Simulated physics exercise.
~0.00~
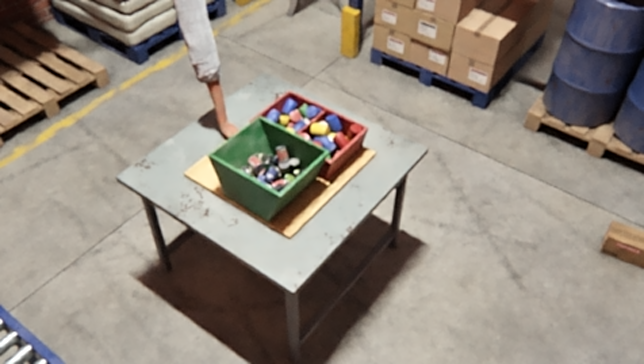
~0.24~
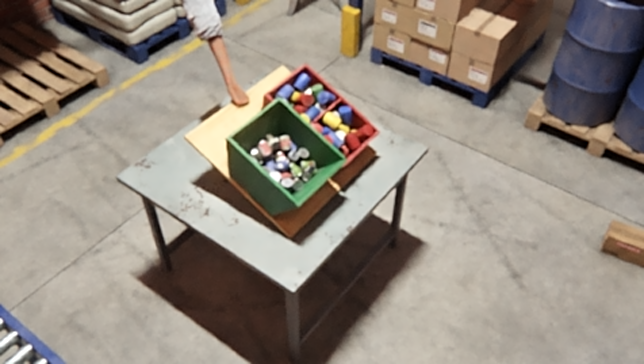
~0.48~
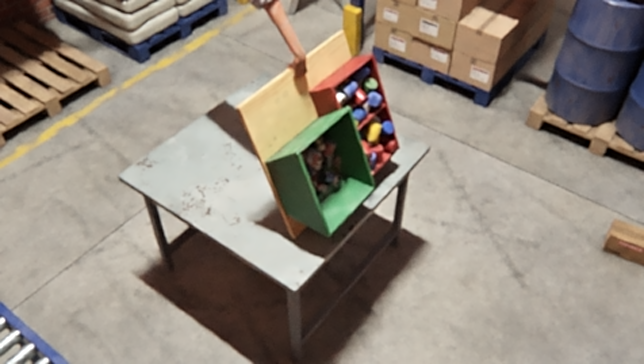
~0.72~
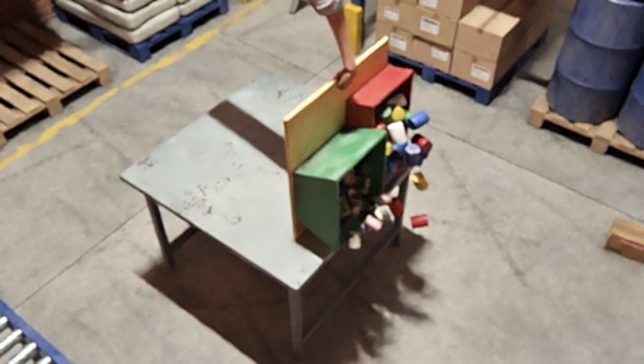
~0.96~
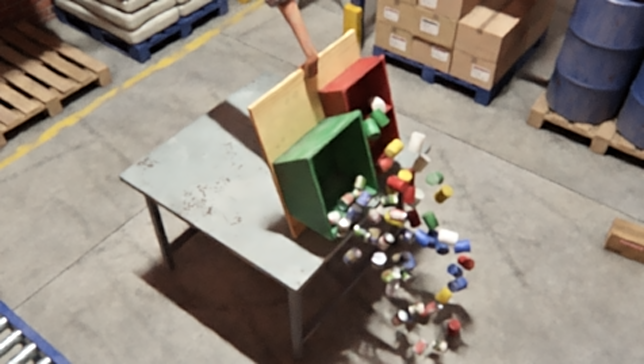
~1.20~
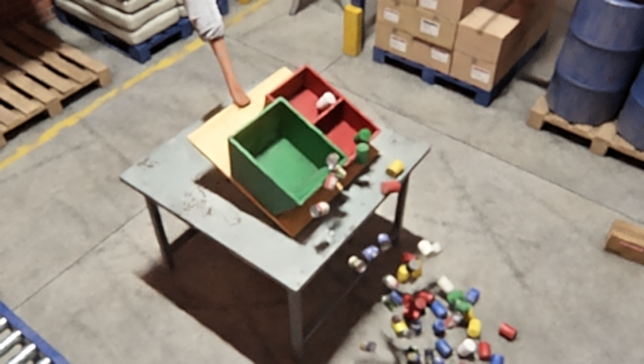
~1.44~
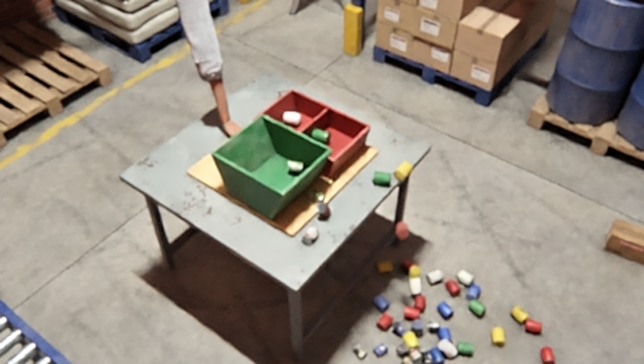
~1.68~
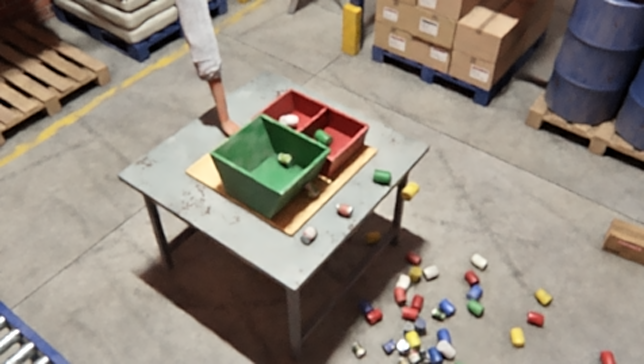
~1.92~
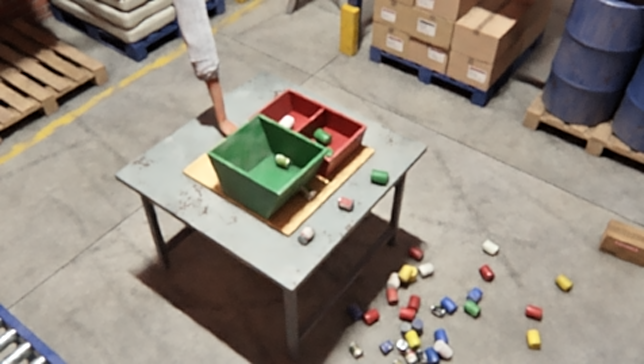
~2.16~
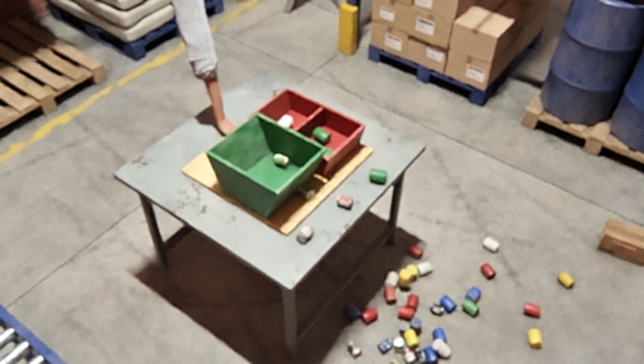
A red container and a green container, both full of small colourful cylinders, sit on a yellowish board on a grey metal table, seen from above in a warehouse with cardboard boxes, pallets and blue drums. A hand at the far left edge of the board tips it up toward the right until it stands nearly upright, the containers staying attached. The pieces slide out and pour over the table's right edge onto the concrete. The hand lowers the board flat again while pieces scatter and roll across the floor. Only a few remain in the containers, with several left on the table.
